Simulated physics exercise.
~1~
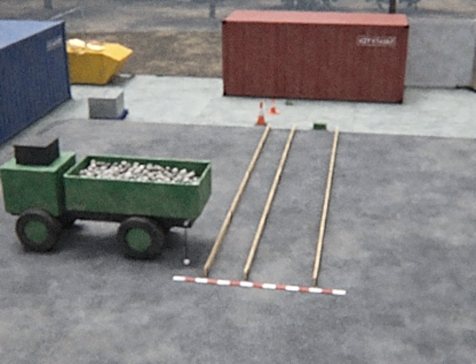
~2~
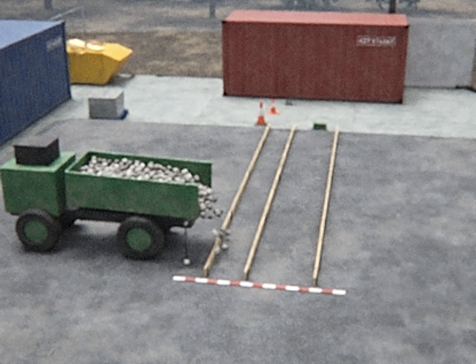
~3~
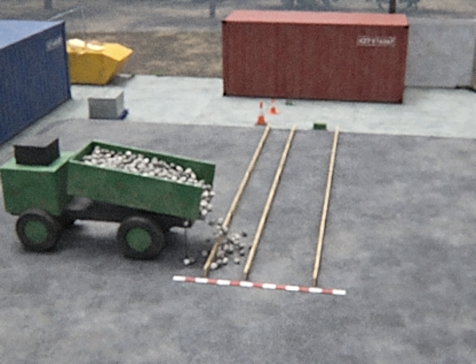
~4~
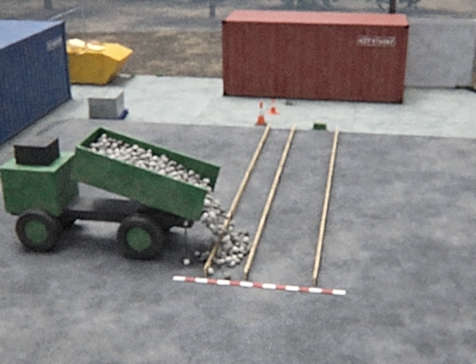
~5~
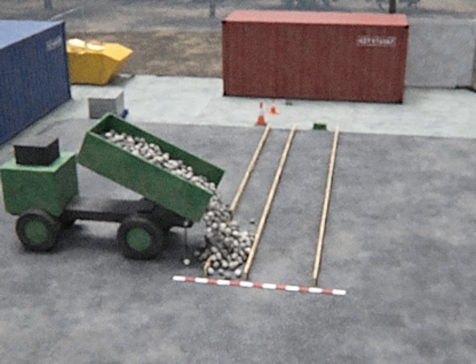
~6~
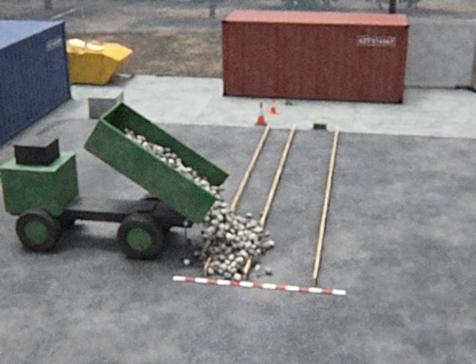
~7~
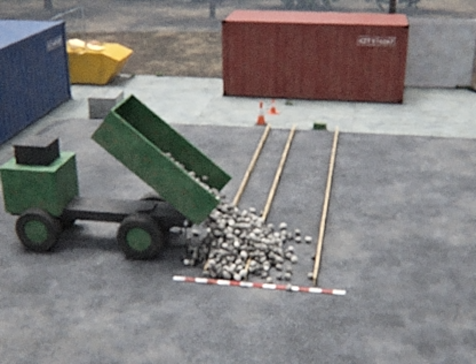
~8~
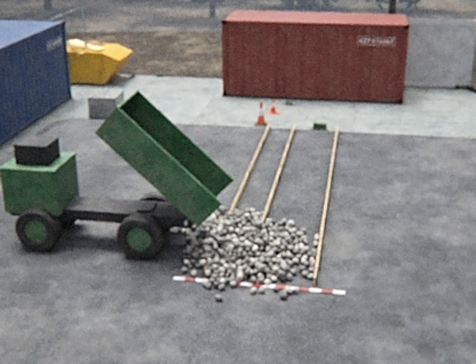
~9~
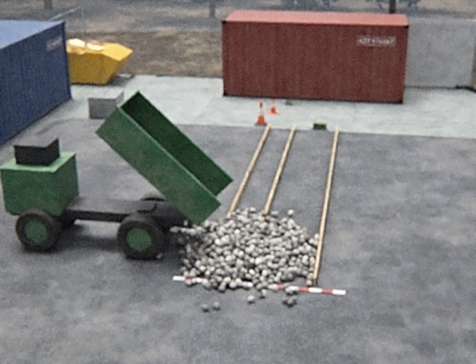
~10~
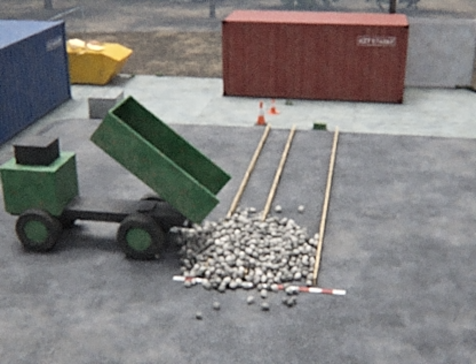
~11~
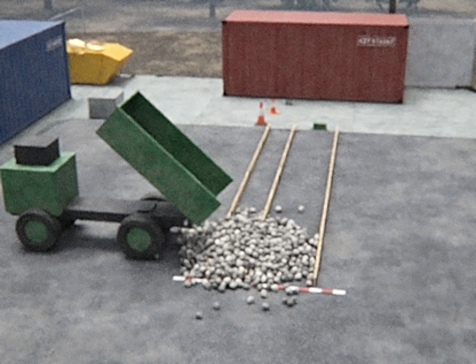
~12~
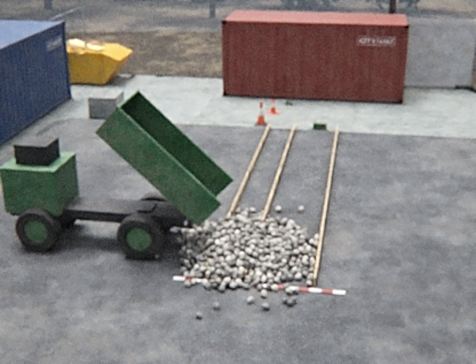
A green truck's loaded bed tips up toward the left, spilling grey stones off its right end across wooden boards on the paved yard, then briefly jolts and stays raised, empty, beside a spread heap reaching the far board and the red-and-white staff.
